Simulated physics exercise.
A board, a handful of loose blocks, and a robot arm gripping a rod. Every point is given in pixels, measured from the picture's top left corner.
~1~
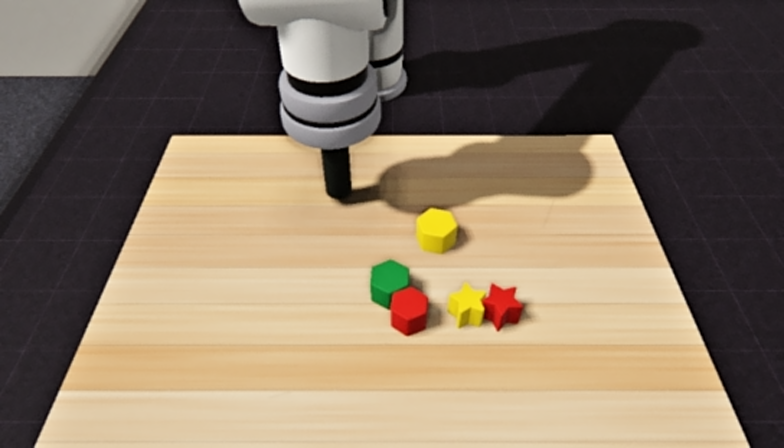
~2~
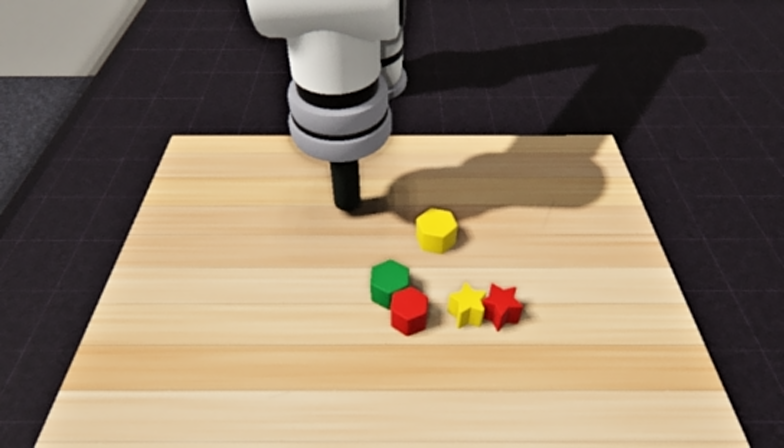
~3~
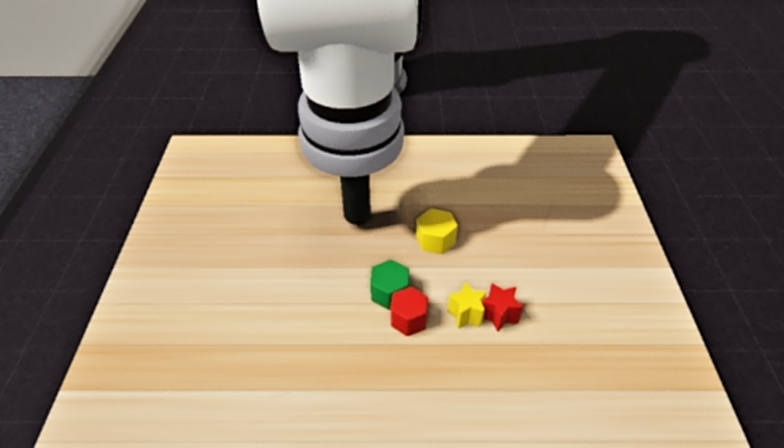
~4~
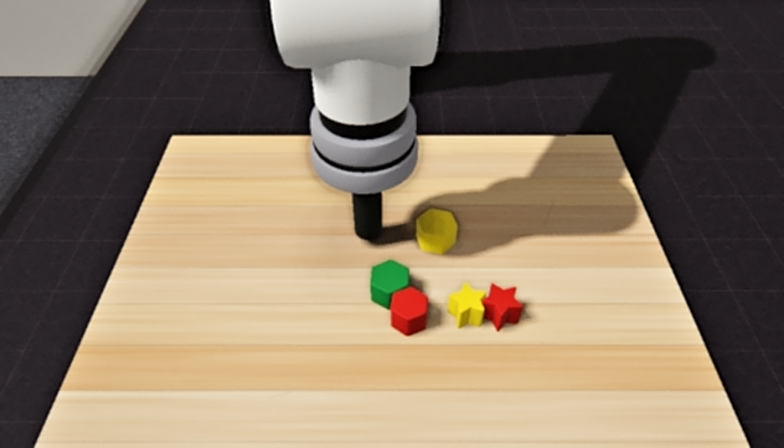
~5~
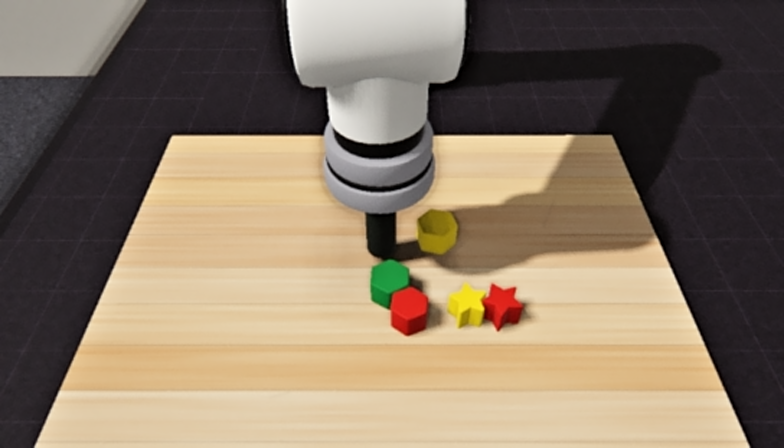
A pale wooden board lies on a dark tiled floor, seen from above and in front by a camera that stays still. On it sit a yellow hexagonal block near the middle, a green and a red hexagonal block touching below it, and a yellow and a red star to their right. A white and grey robot arm moves its black rod steadily toward the viewer and slightly right, nearing the green block, its shadow sliding over the yellow hexagonal block, while every block stays still.
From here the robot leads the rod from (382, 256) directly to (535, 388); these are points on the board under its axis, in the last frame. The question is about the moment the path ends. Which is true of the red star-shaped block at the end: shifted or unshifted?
Once the path is done, it is somewhere new.
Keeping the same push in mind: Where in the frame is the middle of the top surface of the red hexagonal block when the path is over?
At the end it should sit near (414, 326).
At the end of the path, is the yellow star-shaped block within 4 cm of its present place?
I believe not.
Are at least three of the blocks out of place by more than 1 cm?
Going by the path, yes.
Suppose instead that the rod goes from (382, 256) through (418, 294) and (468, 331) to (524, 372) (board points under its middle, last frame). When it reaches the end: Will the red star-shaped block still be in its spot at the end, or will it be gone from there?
It is moved off its spot.
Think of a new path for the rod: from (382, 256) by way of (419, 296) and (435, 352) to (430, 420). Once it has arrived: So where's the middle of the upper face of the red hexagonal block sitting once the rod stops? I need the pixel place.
My estimate: (395, 369).
On the path given first. One third of the way, rod (429, 289); green hexagonal block (398, 294), turned 70° clockwise; red hexagonal block (414, 326), turned 25° anticlockwise.
Two thirds of the way, rod (480, 332); green hexagonal block (398, 294), turned 70° clockwise; red hexagonal block (414, 326), turned 25° anticlockwise; yellow star-shaped block (514, 328), turned 40° anticlockwise; red star-shaped block (526, 303), turned 80° anticlockwise.
At the end, rod (538, 382); green hexagonal block (398, 294), turned 70° clockwise; red hexagonal block (414, 326), turned 25° anticlockwise; yellow star-shaped block (550, 342), turned 105° anticlockwise; red star-shaped block (530, 304), turned 100° anticlockwise.
